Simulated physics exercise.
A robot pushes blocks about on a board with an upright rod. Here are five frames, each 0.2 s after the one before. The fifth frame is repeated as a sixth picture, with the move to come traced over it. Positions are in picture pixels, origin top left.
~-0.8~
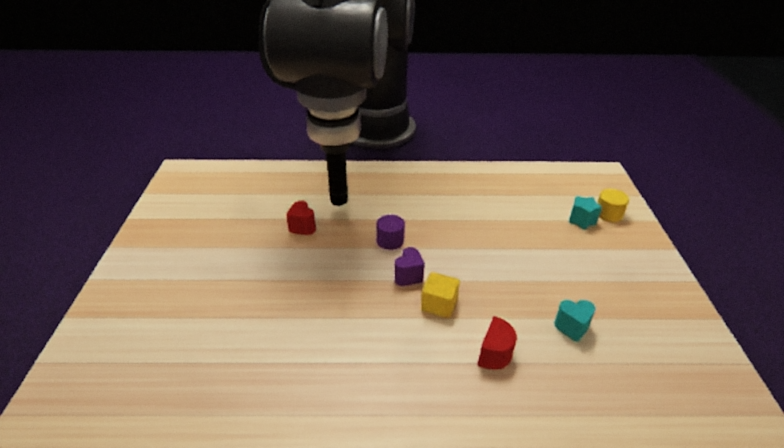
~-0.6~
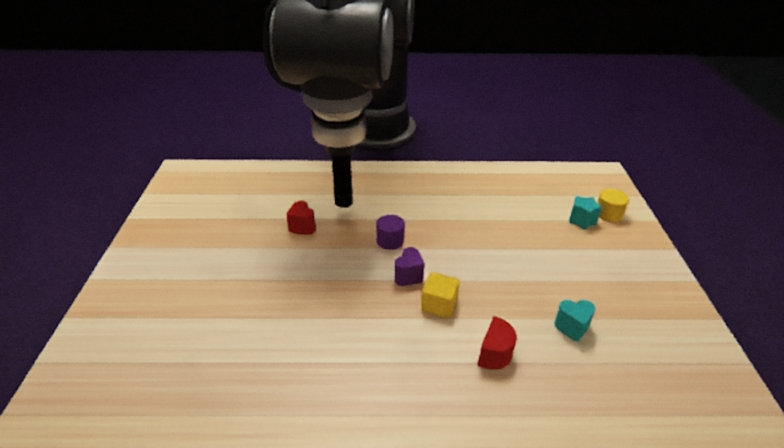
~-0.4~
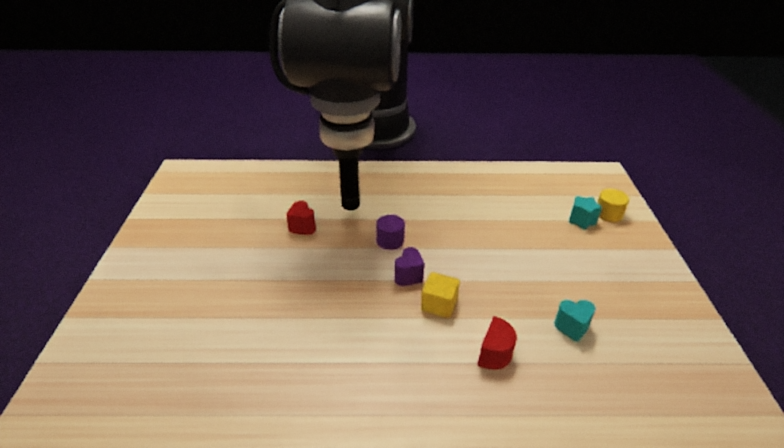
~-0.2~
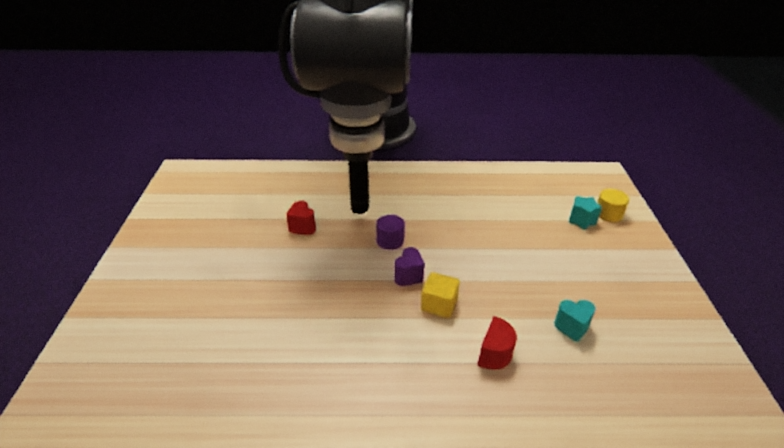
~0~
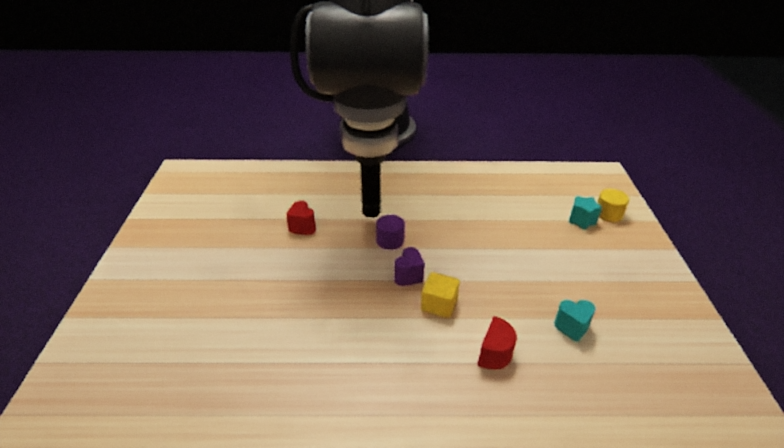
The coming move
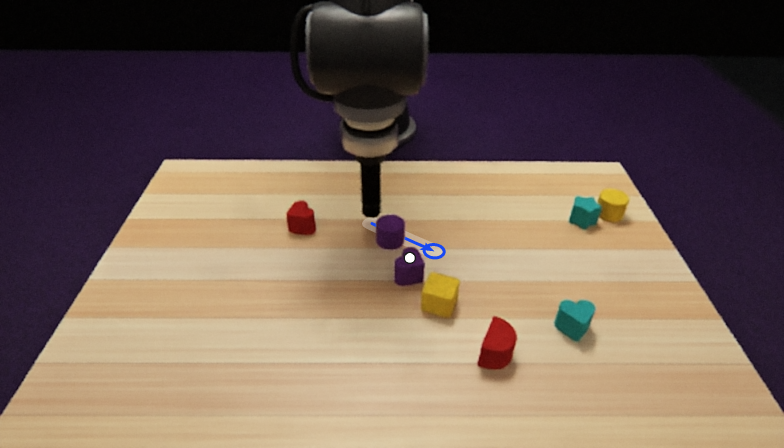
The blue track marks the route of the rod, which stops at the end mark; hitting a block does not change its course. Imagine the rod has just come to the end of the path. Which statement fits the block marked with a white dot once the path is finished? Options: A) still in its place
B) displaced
Answer: B.
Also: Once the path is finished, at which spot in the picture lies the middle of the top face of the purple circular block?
Pixel (415, 243).
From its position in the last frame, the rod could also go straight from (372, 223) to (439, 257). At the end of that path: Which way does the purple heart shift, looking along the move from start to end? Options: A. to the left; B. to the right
The answer is B.
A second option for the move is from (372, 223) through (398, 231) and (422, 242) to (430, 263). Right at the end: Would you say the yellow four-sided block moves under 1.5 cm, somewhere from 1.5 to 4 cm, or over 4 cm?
The answer here is less than 1.5 cm.
The drawn path runs straight from (372, 223) to (434, 251); the dot is on the purple heart.
What follows on the original path. Halfway along, rod at (402, 226); purple circular block at (404, 235).
At the end, rod at (435, 240); purple circular block at (415, 243); purple heart at (408, 264), turned 15° anticlockwise; yellow four-sided block not moved.
